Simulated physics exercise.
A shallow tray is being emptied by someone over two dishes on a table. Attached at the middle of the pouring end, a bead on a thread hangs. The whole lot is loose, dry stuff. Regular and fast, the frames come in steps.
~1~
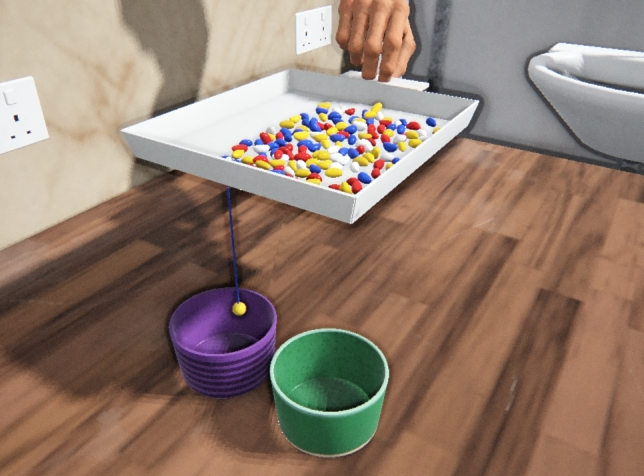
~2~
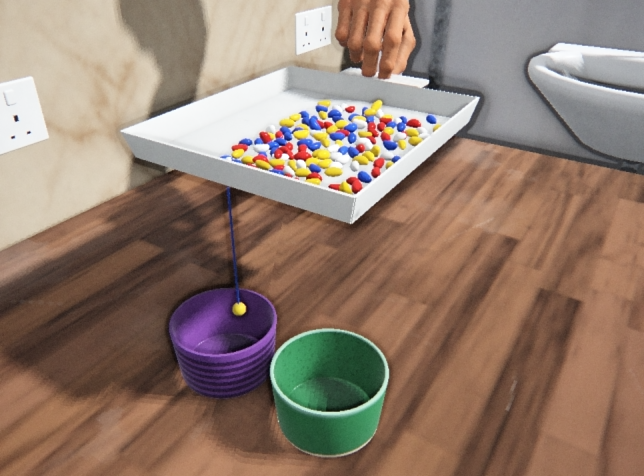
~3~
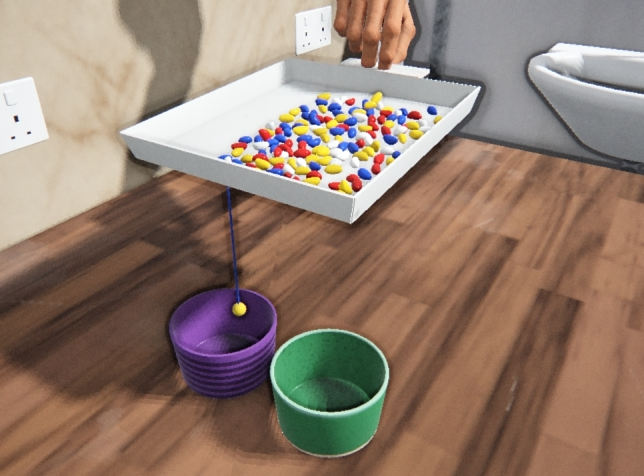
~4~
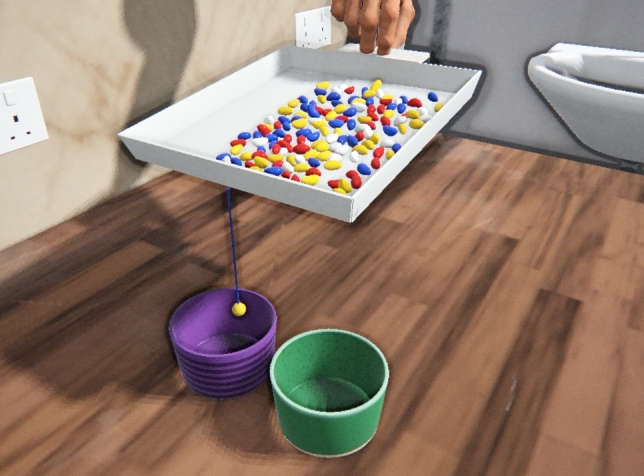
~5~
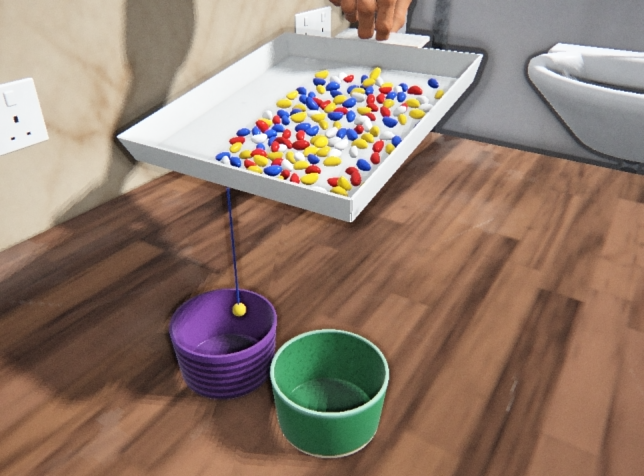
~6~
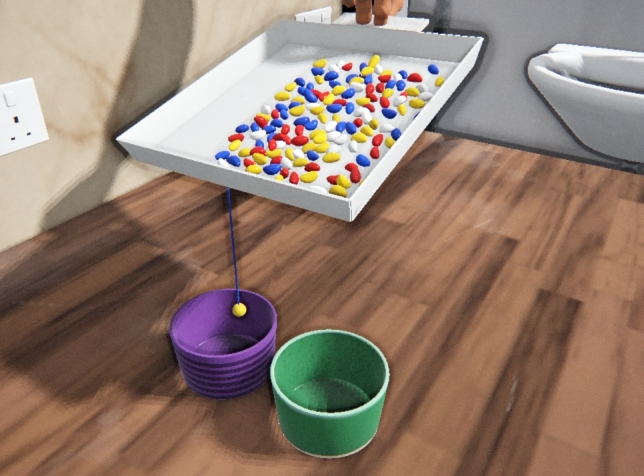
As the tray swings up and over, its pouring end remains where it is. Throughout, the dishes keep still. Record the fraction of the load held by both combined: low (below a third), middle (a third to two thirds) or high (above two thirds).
Fraction held by both: Low.
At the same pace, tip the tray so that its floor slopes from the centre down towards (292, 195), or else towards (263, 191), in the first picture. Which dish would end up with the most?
The first tilt favours the right-side dish and the second favours the right-side dish.
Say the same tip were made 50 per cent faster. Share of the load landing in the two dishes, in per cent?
That works out at some 10 per cent.
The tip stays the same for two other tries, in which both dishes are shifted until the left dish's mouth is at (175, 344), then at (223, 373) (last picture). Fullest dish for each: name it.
Attempt 1: The one on the left side. Attempt 2: The one on the left side.
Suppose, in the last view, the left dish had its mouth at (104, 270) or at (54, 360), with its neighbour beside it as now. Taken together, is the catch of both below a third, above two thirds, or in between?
Where the dishes stand first, under a third; where they stand second, less than a third.
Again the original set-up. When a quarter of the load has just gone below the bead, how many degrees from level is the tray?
Close to 110 degrees, I reckon.
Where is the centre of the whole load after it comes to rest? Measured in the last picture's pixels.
Resting centre, last picture - approx. (177, 432).
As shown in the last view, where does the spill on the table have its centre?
Those pieces end up centred close to (175, 443).
Just after the last frame, tray tipped steeply; every one on the tray.
A moment on, tray tipped right over; almost all on the tray; just a few outside both.
Further on, tray tipped past a quarter turn; about a tenth in the left dish; almost all outside both.
When it is over, tray tipped past a quarter turn; not one in the right dish; about a tenth in the left dish; almost all outside both.
